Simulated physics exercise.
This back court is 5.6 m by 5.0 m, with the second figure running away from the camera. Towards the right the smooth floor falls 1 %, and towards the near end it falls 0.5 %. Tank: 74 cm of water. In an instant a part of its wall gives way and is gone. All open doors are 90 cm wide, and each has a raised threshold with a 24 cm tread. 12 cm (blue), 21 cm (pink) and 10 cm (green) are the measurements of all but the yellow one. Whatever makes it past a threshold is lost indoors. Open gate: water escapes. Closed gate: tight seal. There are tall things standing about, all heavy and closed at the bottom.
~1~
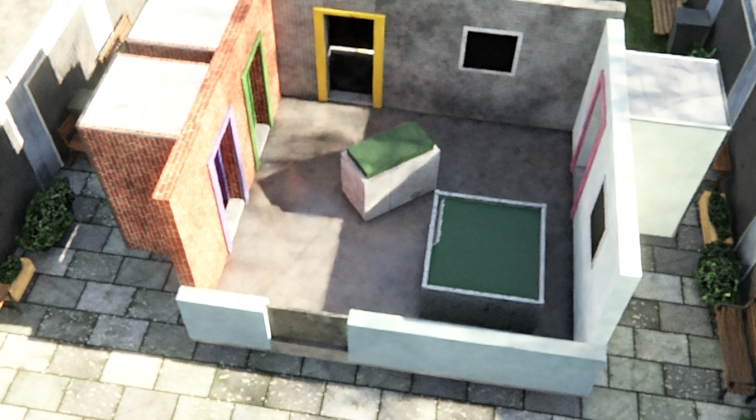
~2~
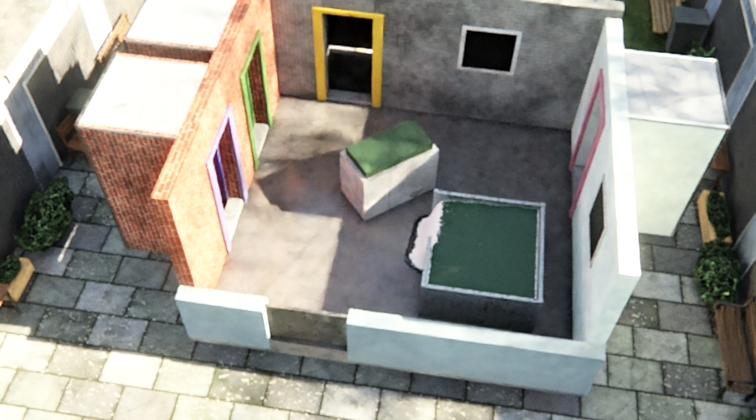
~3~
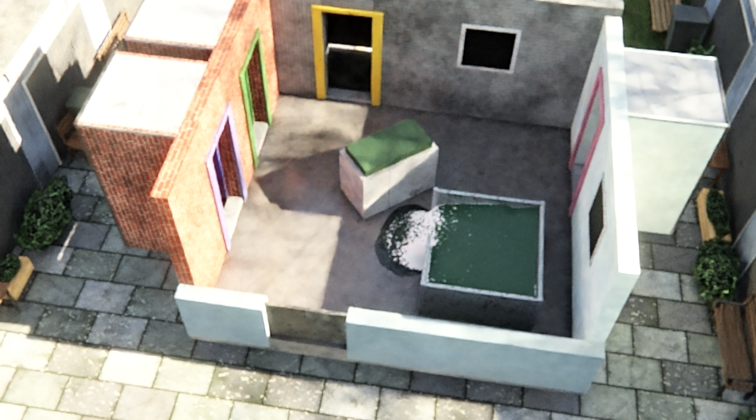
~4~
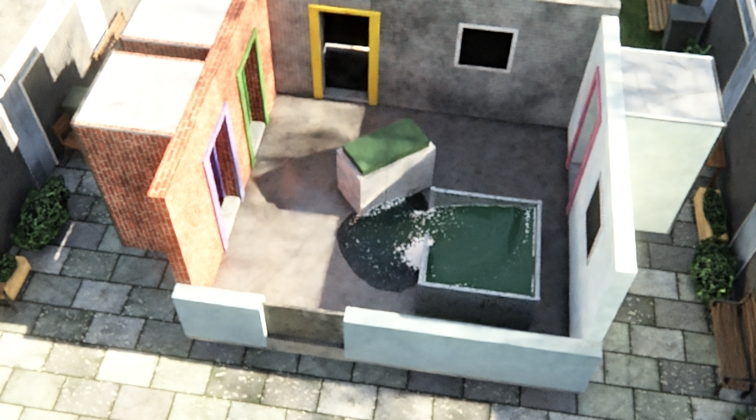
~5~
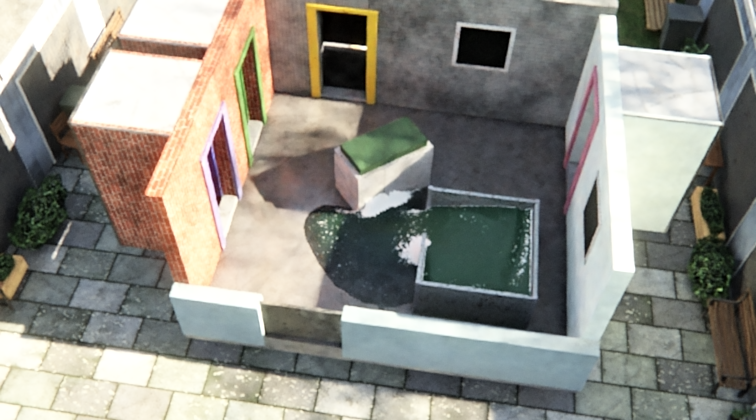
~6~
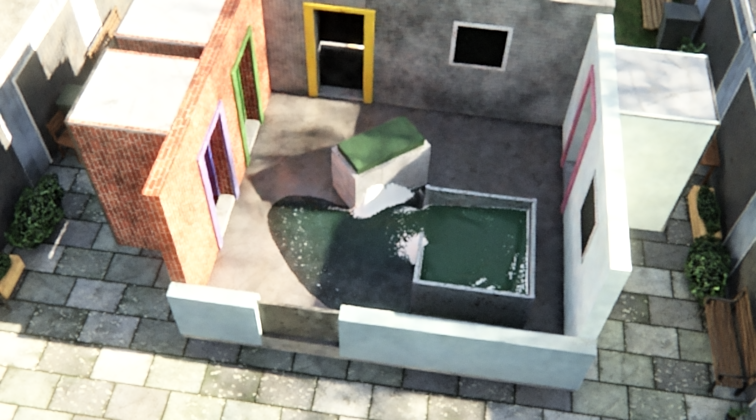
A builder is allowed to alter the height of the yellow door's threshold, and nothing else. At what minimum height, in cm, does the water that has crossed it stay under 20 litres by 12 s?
From about 6.5 cm.
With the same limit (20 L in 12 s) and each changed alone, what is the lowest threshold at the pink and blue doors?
Close to 10.0 cm (pink) and close to 21 cm (blue).
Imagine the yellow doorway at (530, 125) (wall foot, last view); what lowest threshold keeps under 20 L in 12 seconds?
Minimum: Close to 8.5 cm.
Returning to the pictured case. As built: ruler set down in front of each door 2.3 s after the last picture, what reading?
At the yellow door the depth is 0 cm, at blue 20 cm, at pink 9 cm and at green 4 cm.
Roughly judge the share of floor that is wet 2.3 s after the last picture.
Close to 55 per cent of it is wet.
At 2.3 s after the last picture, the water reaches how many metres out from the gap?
Roughly 4.4 m.
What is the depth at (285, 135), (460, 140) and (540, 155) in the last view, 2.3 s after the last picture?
About 3, 1 and 2 cm.
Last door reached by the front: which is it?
Yellow.
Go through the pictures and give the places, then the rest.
In the first frame, the tank at (486, 247) is whole and still, 74 cm deep; the yellow door at (350, 63) is dry.
In the second frame, water pours out at (432, 236) and has run 0.3 m, to (409, 260); about 6 cm deep outside, 74 cm at the back.
In the third frame, water pours out at (432, 235) and has run 0.8 m, to (381, 248); about 11 cm deep outside, 74 cm at the back.
In the fourth frame, water pours out at (429, 235) and has run 1.4 m, to (343, 240); about 9 cm deep outside, 71 cm at the back.
In the fifth frame, the gap is at (427, 234), the front 1.9 m out at (309, 231); the back of the tank holds 64 cm.
In the sixth frame, water pours out at (424, 233) and has run 2.5 m, to (273, 220); about 5 cm deep outside, 64 cm at the back; the yellow door at (340, 58), 3.6 m from the gap, is still 2.6 m from the nearest water.
Then, 0.7 s after the last picture water covers 35 % of the floor, deepest (46 cm) near (384, 206); it has not reached the yellow door.
Then, 2.3 s after the last picture water covers 55 % of the floor, deepest (28 cm) near (384, 206); it has not reached the yellow door.
Then, 11.3 s after the last picture water covers 95 % of the floor, deepest (14 cm) near (540, 362); 5 cm at the yellow door, 28 litres in over its 6 cm threshold.
At the yellow door as built, the water peaked near 11 cm, 4.5 s after the last picture.
Run again over the same 12 s with other heights there, 28 litres in over 6 cm, 13 litres over 7.5 cm. The limit of 20 litres is kept from about 6.5 cm up.
